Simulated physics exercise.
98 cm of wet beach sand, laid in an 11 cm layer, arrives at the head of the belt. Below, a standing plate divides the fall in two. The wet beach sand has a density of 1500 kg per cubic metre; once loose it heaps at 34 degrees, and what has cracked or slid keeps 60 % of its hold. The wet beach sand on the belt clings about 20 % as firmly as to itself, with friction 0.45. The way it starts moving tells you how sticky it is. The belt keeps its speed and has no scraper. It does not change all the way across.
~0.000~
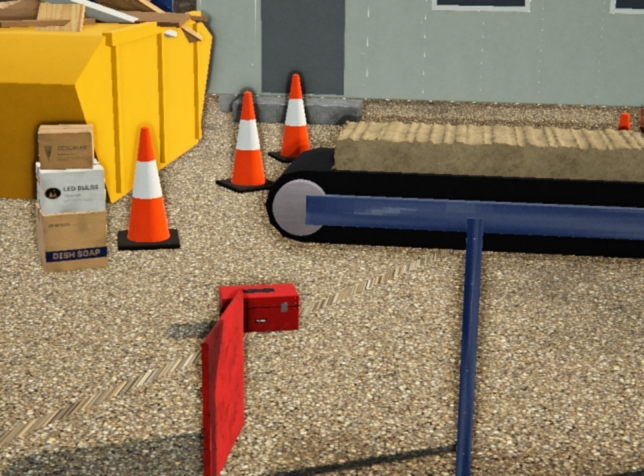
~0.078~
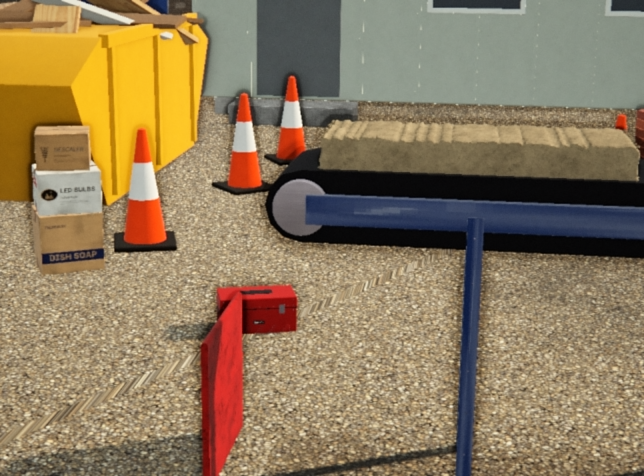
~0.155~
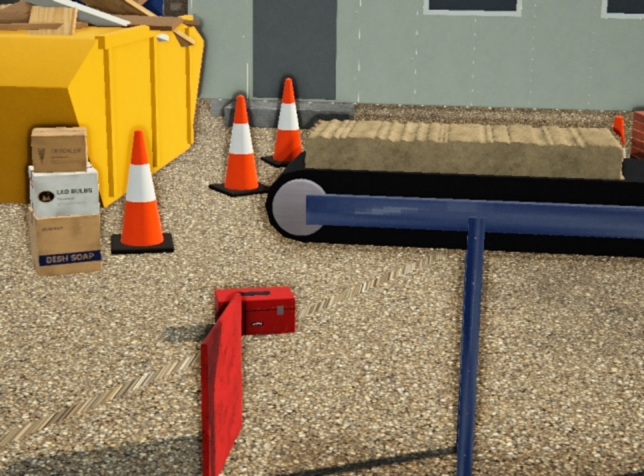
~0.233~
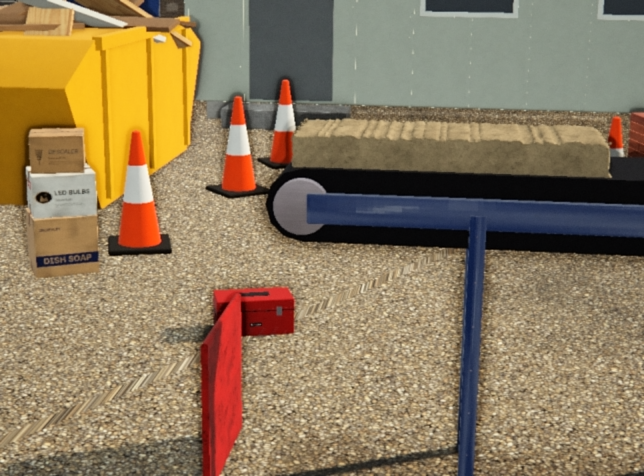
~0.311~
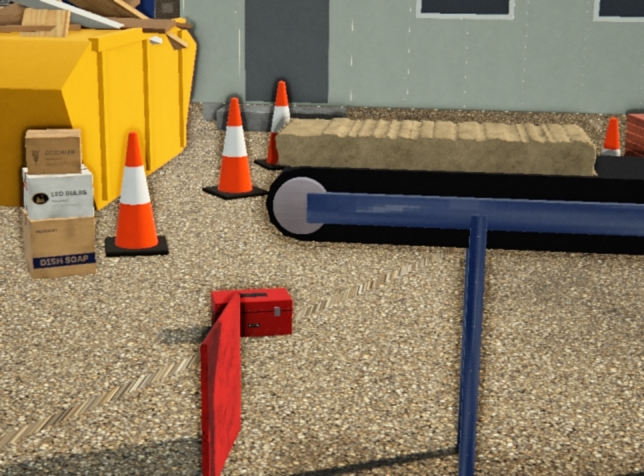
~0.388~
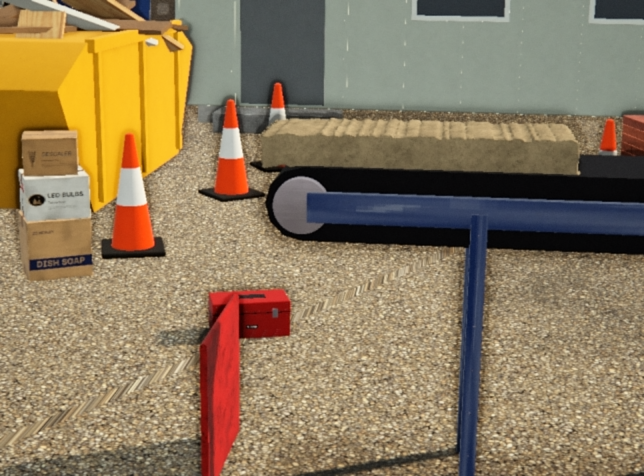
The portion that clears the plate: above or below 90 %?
The share turns out beneath 90 percent.
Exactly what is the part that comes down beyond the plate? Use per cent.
Close to 70 in a hundred.
After 0.82 s, 11 % is beyond the plate's line.
After 1.32 s, 31 % is beyond the plate's line.
After 1.82 s, 53 % is beyond the plate's line.
After 2.33 s, 71 % is beyond the plate's line.
After 3.66 s, 71 % is beyond the plate's line.
